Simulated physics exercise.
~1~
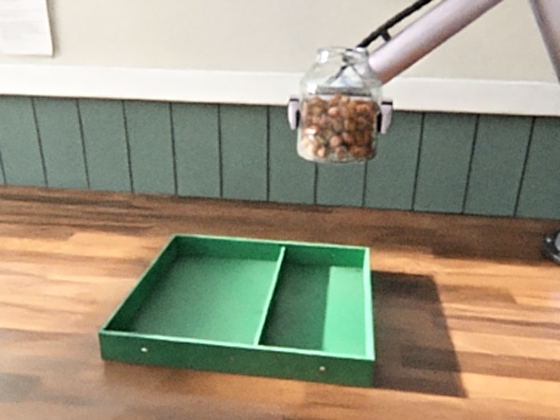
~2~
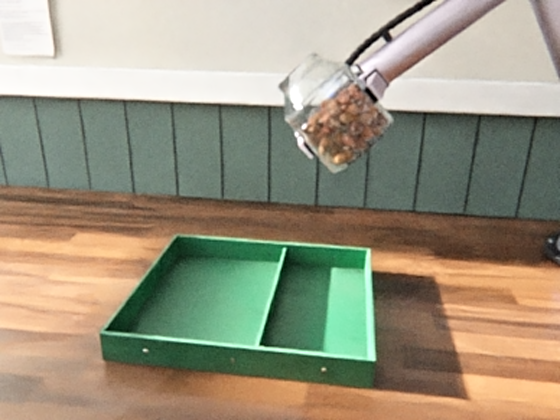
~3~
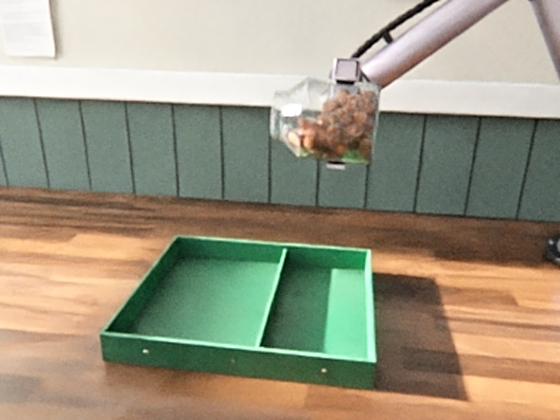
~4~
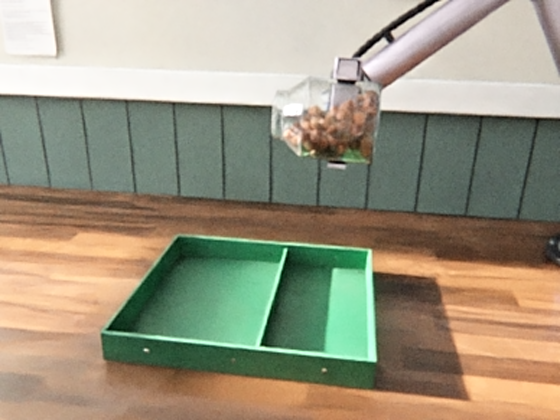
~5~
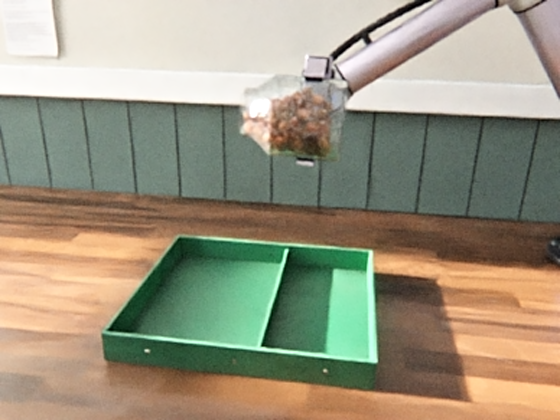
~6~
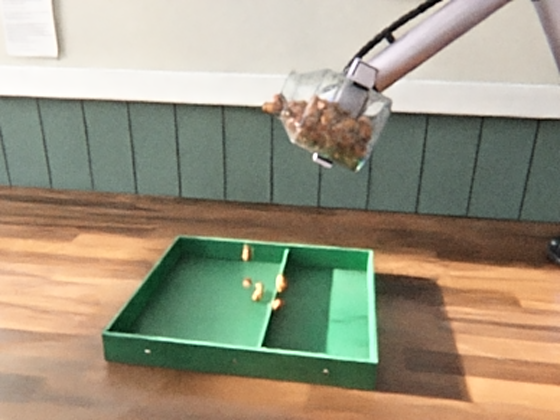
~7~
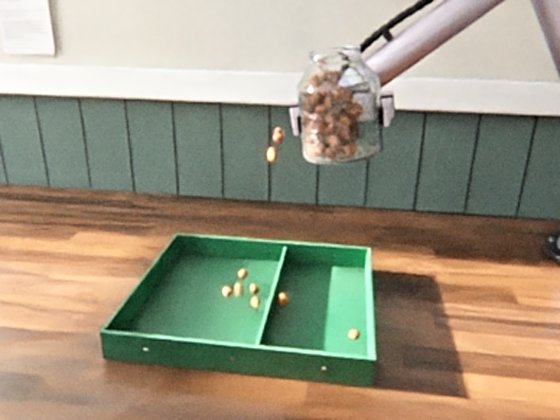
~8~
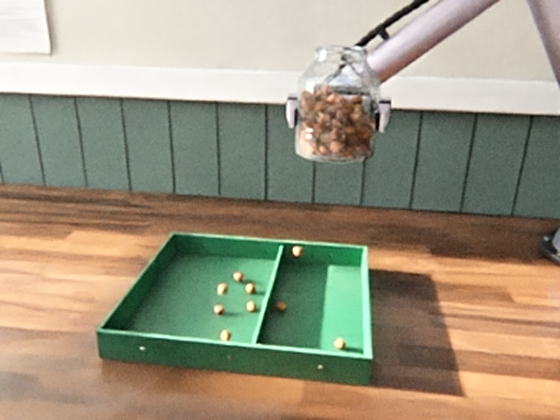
A robotic arm tipped a glass jar of hazelnuts onto its side above a divided green tray, shifted it slightly left, and then turned it upright again after a few nuts dropped into both sections, leaving most still inside the jar.
